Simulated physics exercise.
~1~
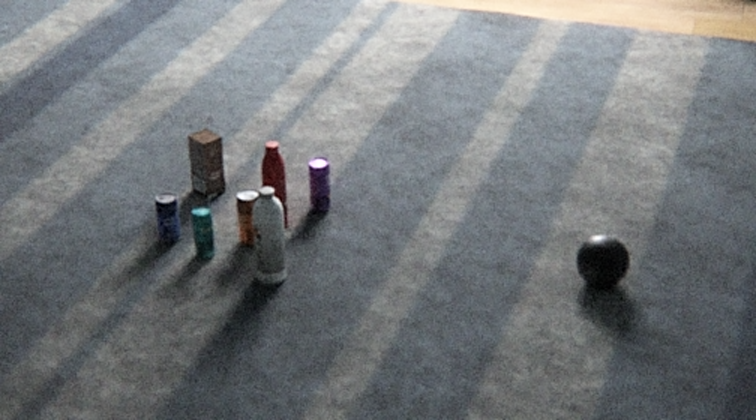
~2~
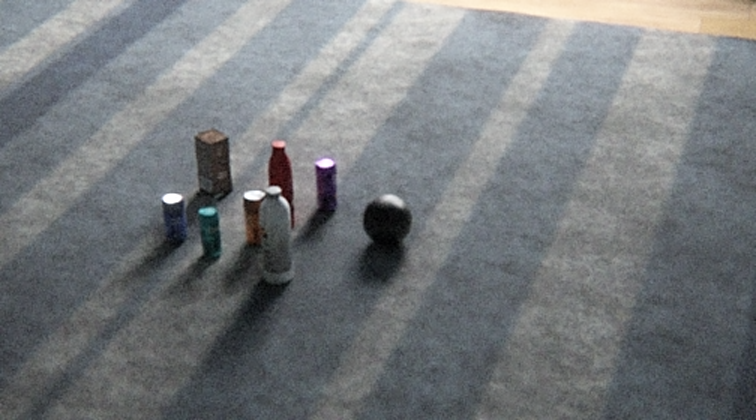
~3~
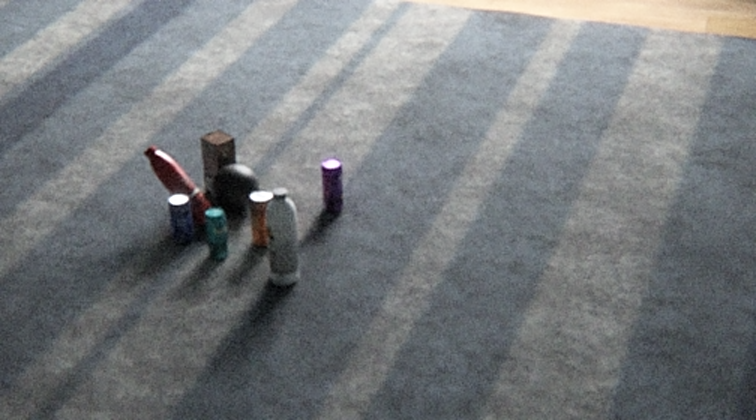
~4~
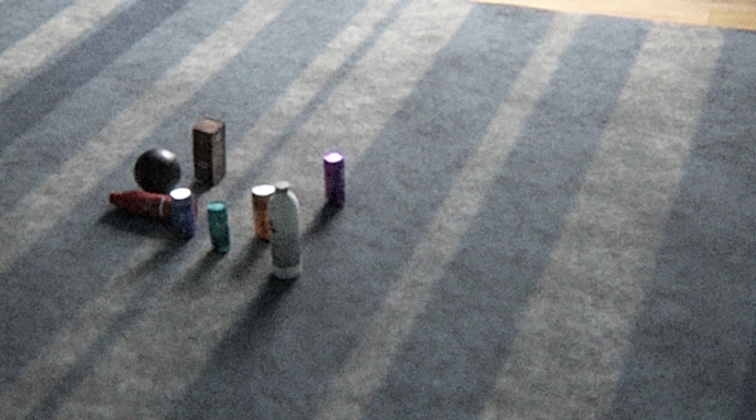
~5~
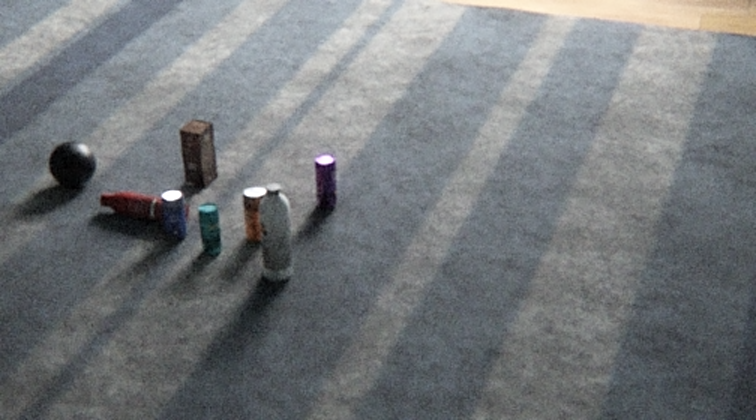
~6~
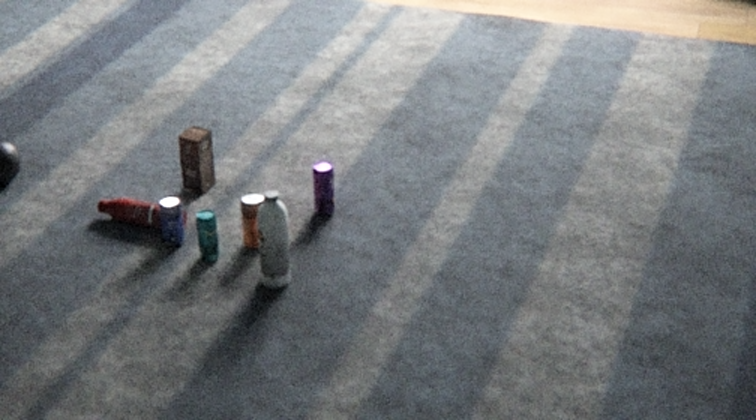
A black ball rolls left, knocks over the red bottle, and keeps rolling away leftward.
